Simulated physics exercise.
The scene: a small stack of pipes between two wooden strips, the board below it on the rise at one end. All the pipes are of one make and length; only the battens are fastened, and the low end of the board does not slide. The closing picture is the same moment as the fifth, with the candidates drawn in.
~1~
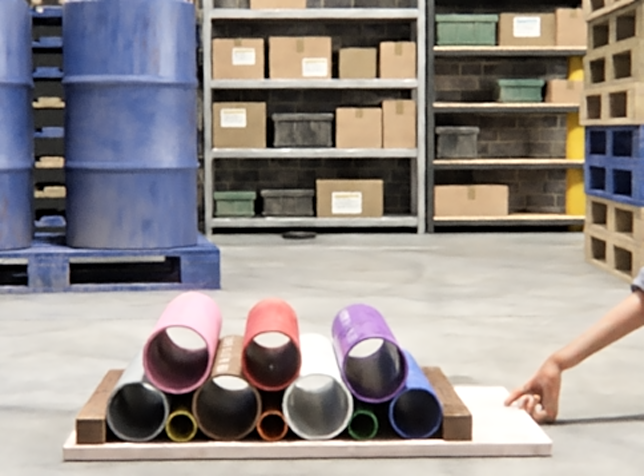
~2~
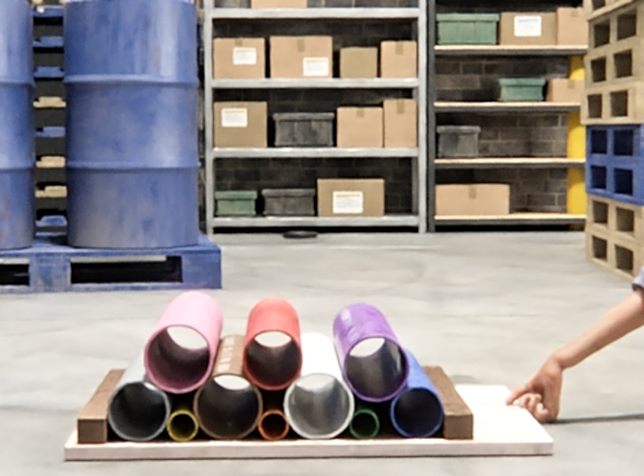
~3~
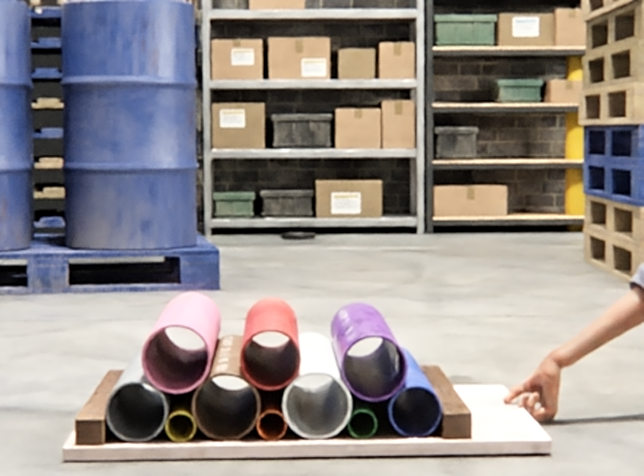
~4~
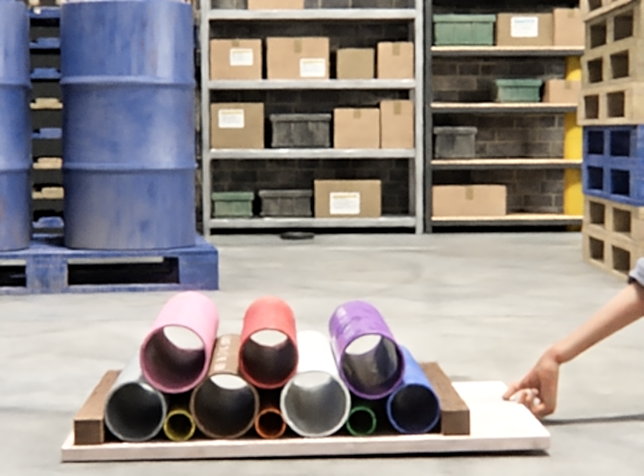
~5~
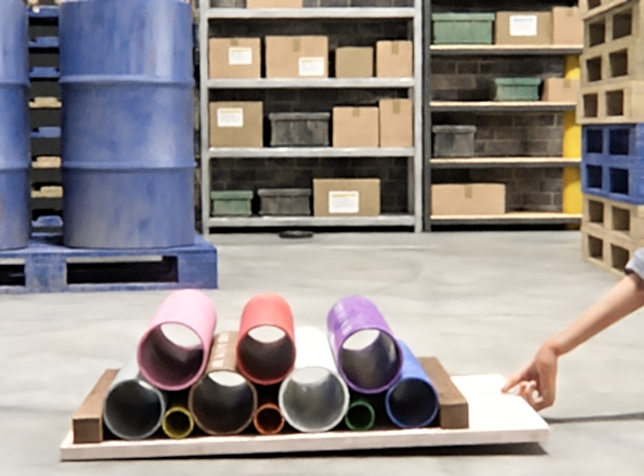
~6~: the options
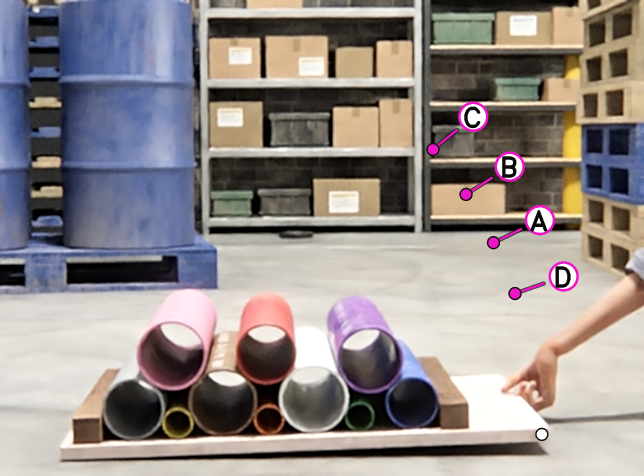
Colourful pipes stacked between two wooden strips on a pale board, a hand at right slightly raising the board's right end.
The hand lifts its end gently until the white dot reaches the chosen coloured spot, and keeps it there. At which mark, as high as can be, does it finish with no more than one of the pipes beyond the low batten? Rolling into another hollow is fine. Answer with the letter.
C is the limit.
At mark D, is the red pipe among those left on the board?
Yes.
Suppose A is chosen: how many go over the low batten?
With A, none.
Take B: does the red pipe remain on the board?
Yes.
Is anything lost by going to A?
No.
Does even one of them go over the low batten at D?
At D: No.
On the marked copy, A at (493, 243); B at (466, 194); C at (433, 150); D at (515, 293); the white dot at (542, 435).
Taking C. A third of the way, board at 20°.
Two thirds of the way, board at 38°.
When it is over, board at 39°, one over the low batten (pink).
As for the rest, A none over the low batten; B none over the low batten; D none over the low batten.
